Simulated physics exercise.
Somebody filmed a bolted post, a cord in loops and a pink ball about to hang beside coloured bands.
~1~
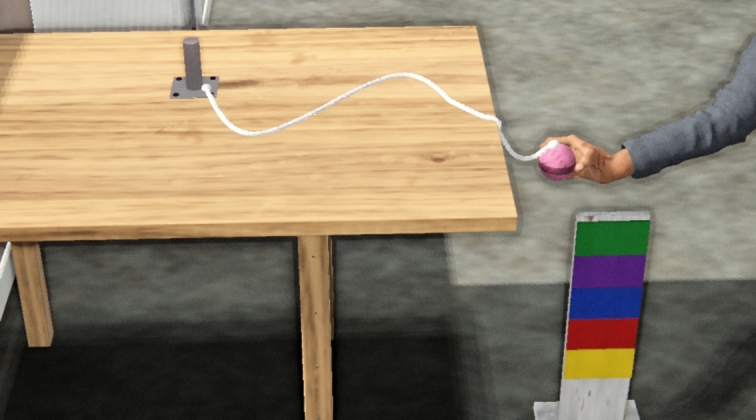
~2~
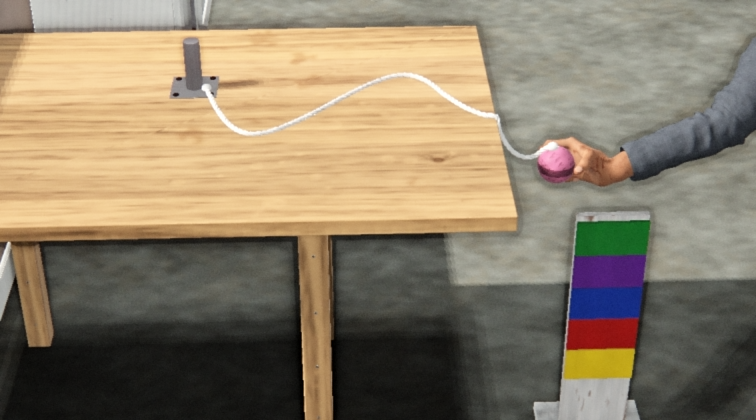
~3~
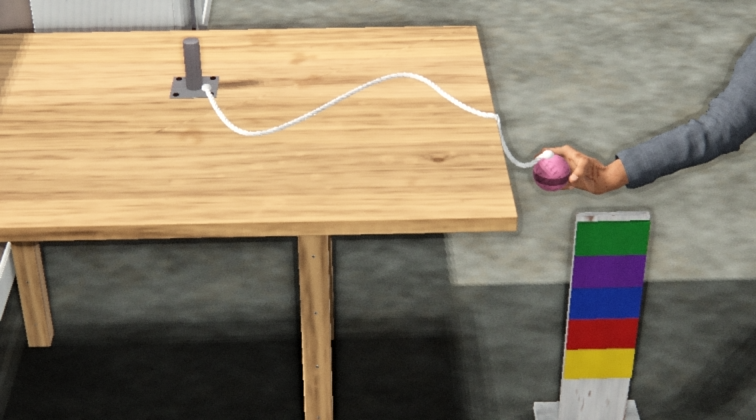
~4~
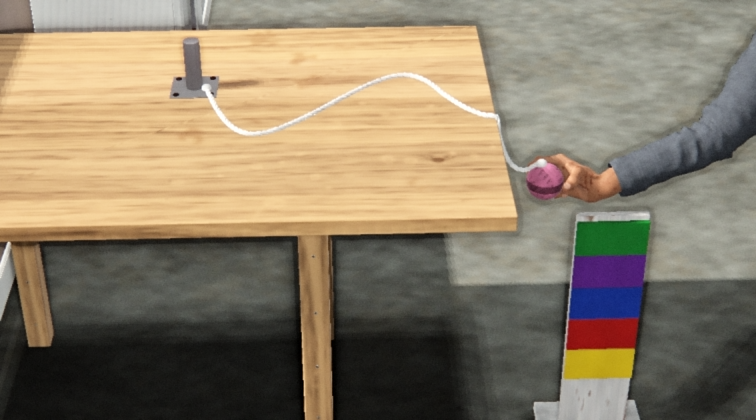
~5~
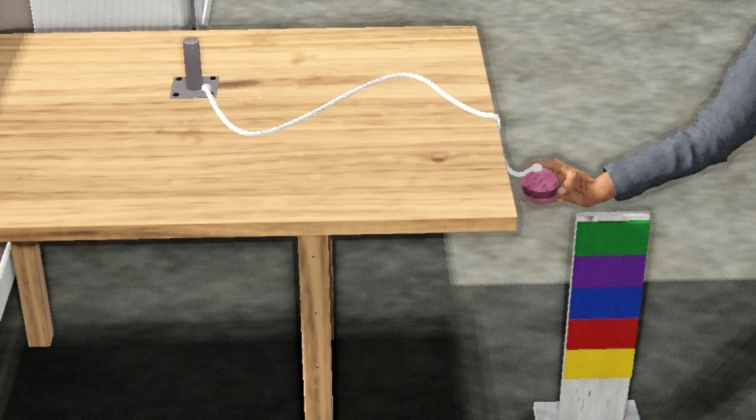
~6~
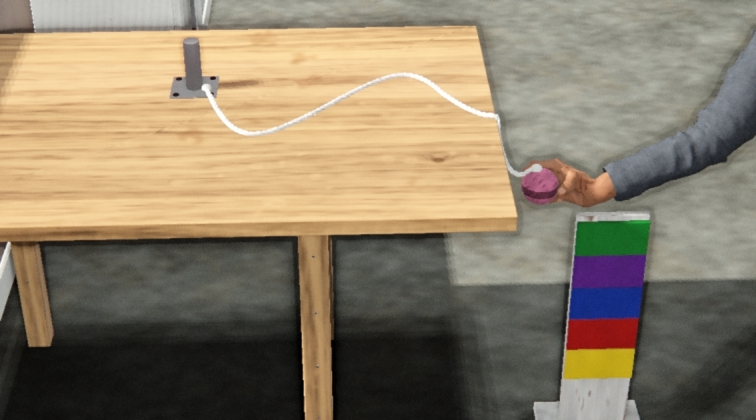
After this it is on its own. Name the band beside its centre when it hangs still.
At red.
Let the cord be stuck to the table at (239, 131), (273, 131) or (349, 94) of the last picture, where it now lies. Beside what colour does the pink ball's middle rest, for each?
Taking them in turn: Blue; blue; purple.
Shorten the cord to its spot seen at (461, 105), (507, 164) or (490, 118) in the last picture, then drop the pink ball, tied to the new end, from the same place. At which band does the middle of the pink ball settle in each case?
Try by try: Green; blue; purple.
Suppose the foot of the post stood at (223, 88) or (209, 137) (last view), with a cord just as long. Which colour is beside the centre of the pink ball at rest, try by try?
Try by try: Yellow; yellow.
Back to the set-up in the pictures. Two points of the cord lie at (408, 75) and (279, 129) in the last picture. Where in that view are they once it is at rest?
About (496, 136), and the other about (344, 101).
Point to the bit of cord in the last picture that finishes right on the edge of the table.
It lies at about (390, 77).
Soon after, ball near (505, 323); level with red.
Then, ball near (469, 323); level with red.
At rest, ball near (482, 328); level with red. Its centre hangs level with the red band.
